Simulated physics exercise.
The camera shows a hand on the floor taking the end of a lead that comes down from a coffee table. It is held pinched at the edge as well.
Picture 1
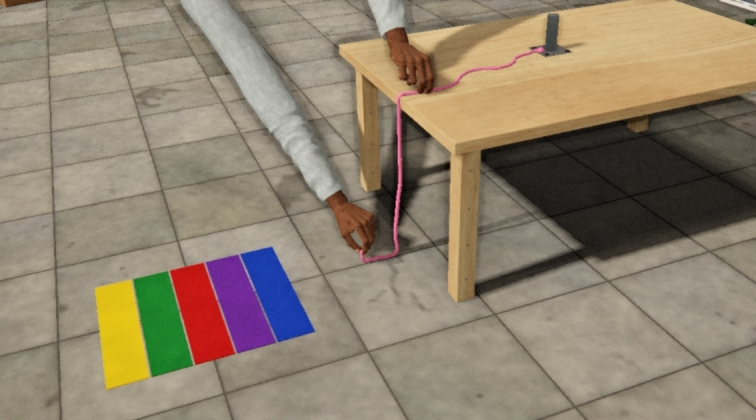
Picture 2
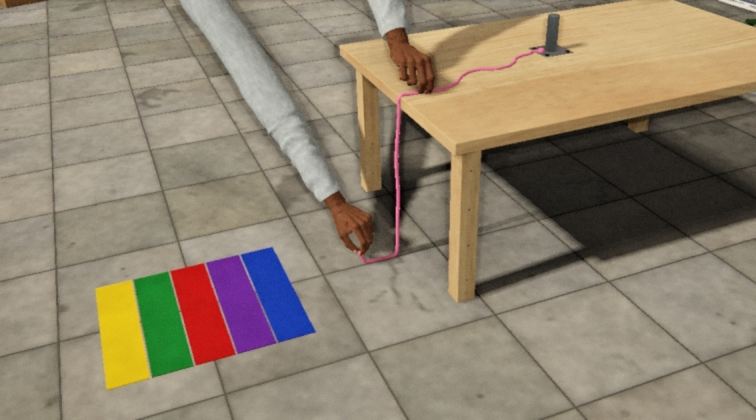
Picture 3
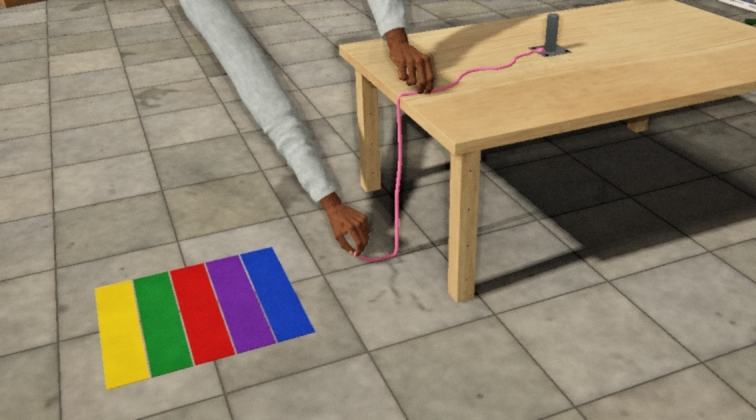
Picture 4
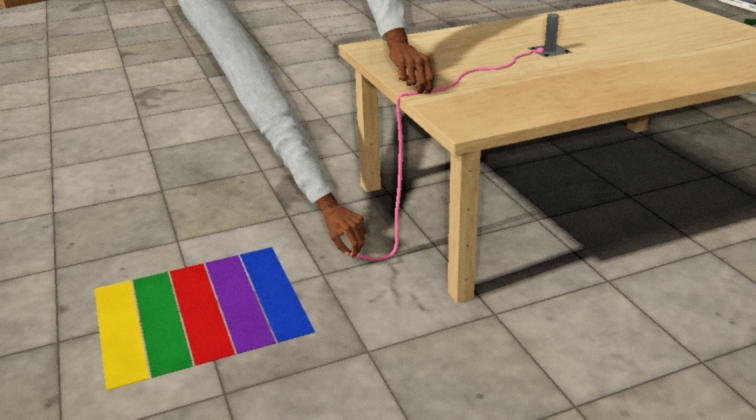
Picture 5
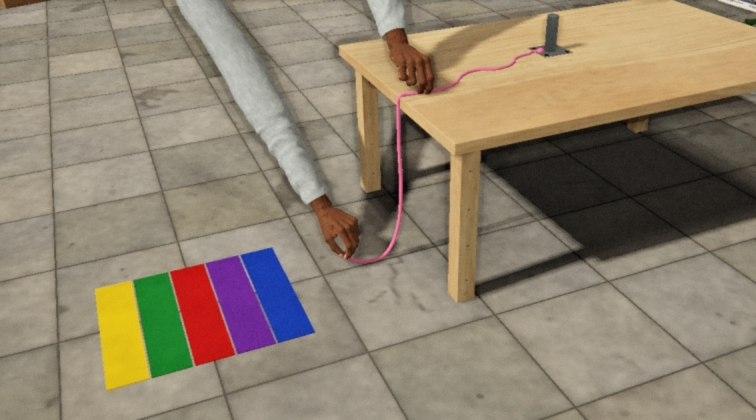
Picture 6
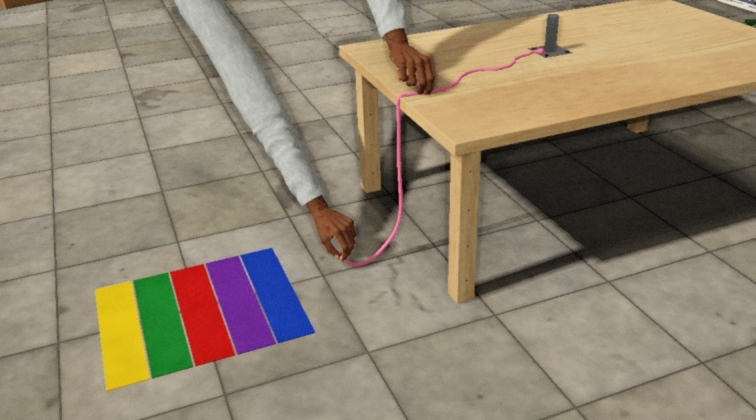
Tiled floor beside a wooden table, one hand slowly drawing a pink cord's end slightly left, another pinching it at the edge.
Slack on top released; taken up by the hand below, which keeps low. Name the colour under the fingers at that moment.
Purple.
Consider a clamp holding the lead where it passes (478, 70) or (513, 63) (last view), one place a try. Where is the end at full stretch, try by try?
Per try (px): (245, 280), (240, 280).
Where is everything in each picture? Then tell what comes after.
End (362, 251); blue (289, 319); purple (250, 329); red (210, 340); green (168, 351); yellow (125, 363), in the first picture.
End (360, 252); lead through (520, 57) (478, 70) (441, 90) (399, 124) (398, 187) (398, 243), in the second picture.
End (355, 253), in the third picture.
End (351, 254); lead through (520, 56) (478, 70) (441, 89) (400, 124) (399, 186) (397, 243), in the fourth picture.
End (346, 256), in the fifth picture.
End (341, 257); lead through (520, 57) (478, 70) (441, 90) (399, 125) (400, 187) (387, 243), in the sixth picture.
Soon after, end near (297, 268); short of the strips.
After that, end near (258, 278); over blue.
At the stop, end near (235, 284); over purple. It gets as far as the purple strip.
